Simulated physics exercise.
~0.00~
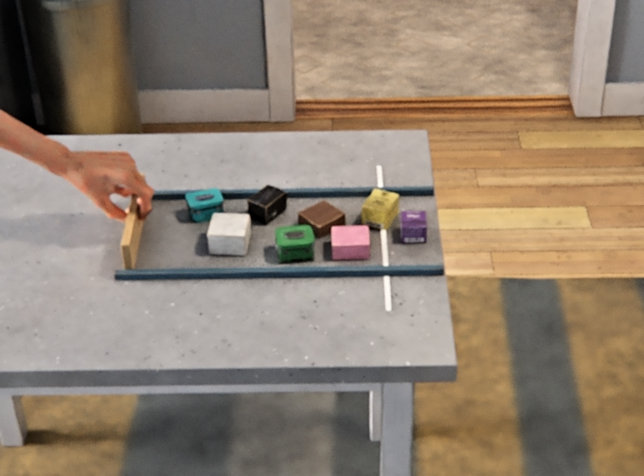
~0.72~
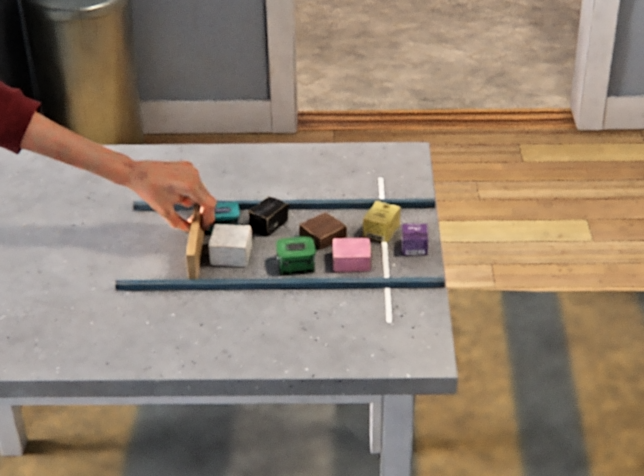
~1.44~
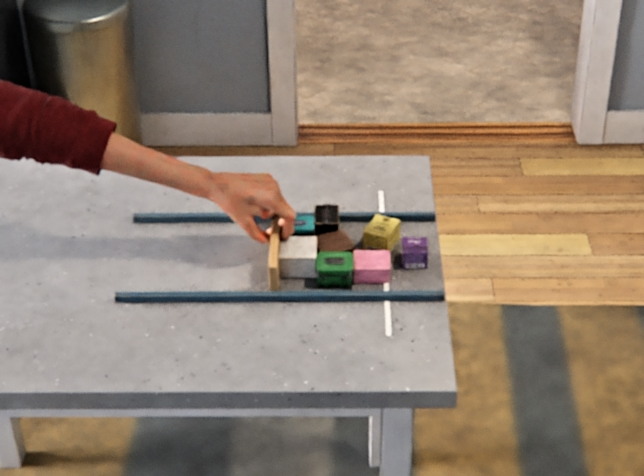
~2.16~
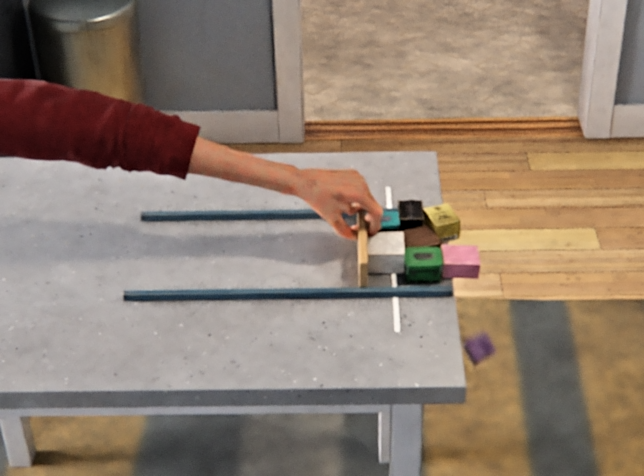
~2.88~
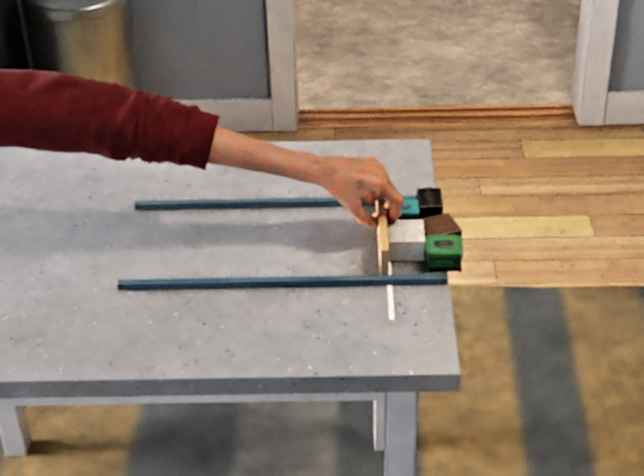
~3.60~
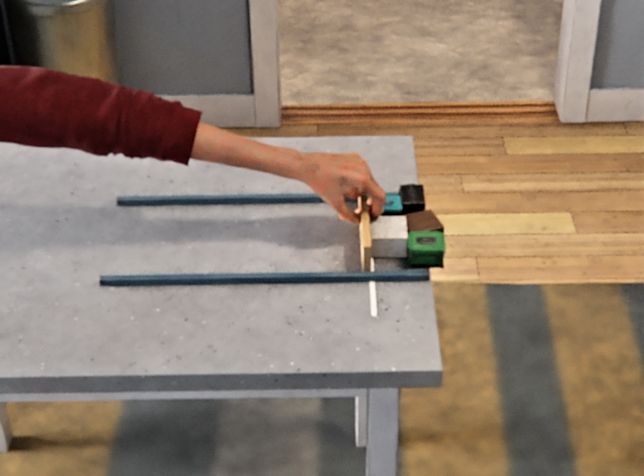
A hand slides an upright wooden board rightward between two rails, bunching the scattered colourful blocks together and pushing them toward the table's edge. The purple, yellow and pink blocks go off the edge, and the board stops at the white tape with the remaining blocks crowded against it.
